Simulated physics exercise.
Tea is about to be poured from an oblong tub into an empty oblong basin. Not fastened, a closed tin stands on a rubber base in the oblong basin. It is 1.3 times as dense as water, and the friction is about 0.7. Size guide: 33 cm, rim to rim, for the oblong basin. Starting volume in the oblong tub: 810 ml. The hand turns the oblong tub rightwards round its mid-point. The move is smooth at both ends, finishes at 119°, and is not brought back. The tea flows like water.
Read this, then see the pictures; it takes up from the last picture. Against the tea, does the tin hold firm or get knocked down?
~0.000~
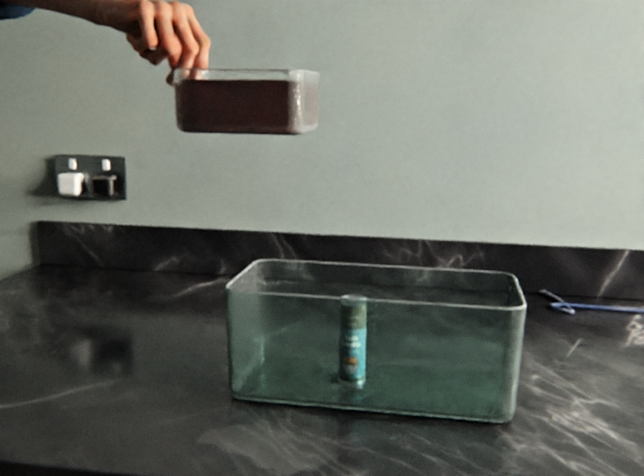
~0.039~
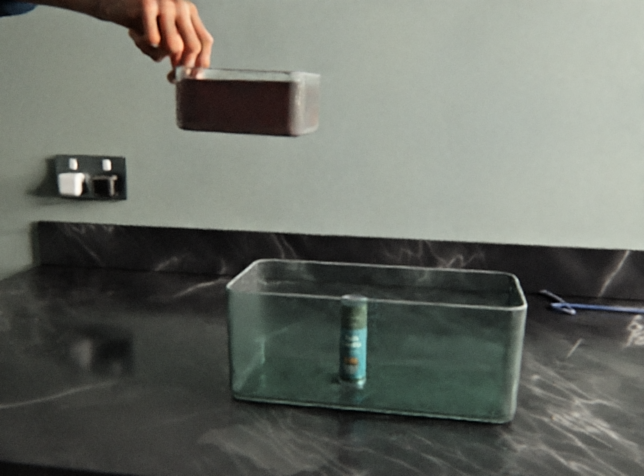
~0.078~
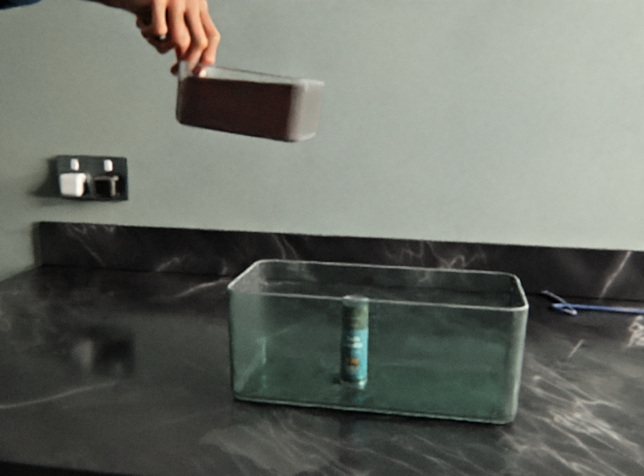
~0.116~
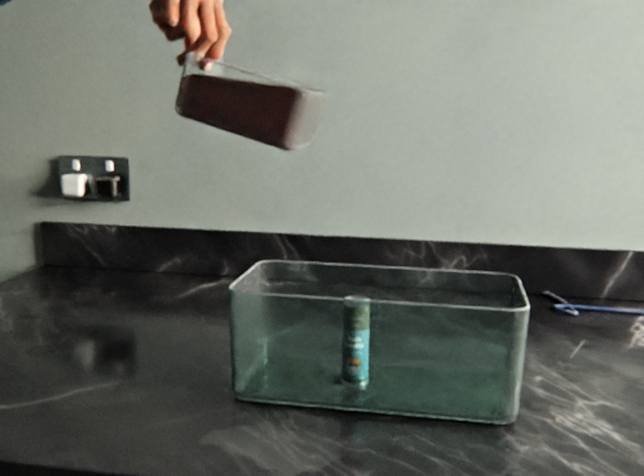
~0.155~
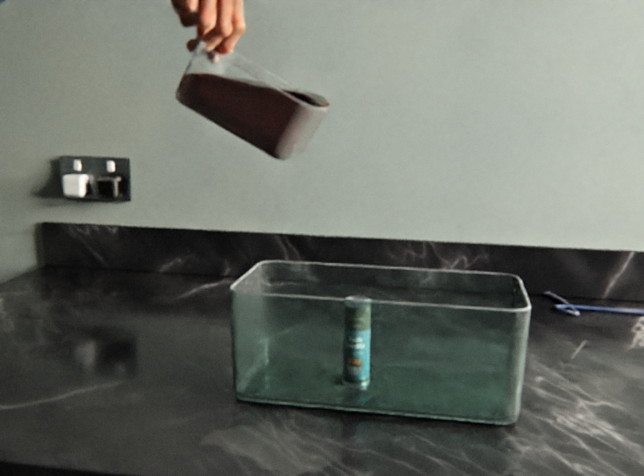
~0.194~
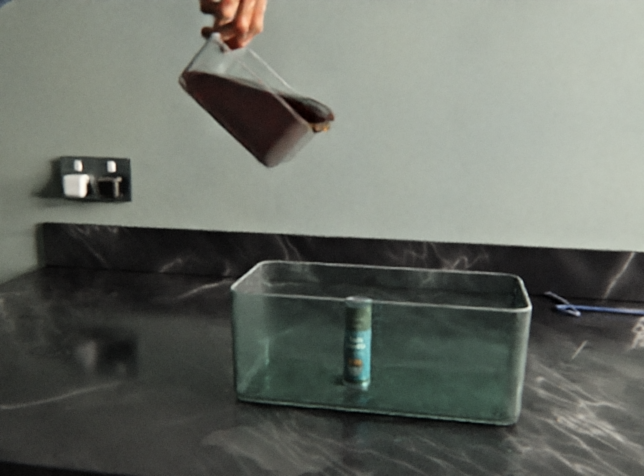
It manages to stay erect.
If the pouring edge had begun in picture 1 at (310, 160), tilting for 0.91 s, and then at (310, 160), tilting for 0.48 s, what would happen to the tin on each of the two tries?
Trial 1 - tin stays standing; trial 2 - tin tips.
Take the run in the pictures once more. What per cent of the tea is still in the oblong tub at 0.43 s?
Some 10 % of it is still there.
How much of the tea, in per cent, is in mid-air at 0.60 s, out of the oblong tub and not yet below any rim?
I'd say some 7 per cent is in the air.
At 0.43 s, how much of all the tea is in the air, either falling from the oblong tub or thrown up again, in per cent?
60 per cent.
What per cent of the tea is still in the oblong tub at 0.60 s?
Roughly 1 per cent.
After 0.43 s the tilt is 116° and 10 per cent is still to pour; the tin stands where it began.
After 0.60 s the tilt is 119° and 1 per cent is still to pour; the tin stands where it began.
After 0.78 s the tilt is 119° and 0 per cent is still to pour; the tin stands where it began.
After 0.98 s the tilt is 119° and 0 per cent is still to pour; the tin stands where it began.
In the end the tin stands where it began.
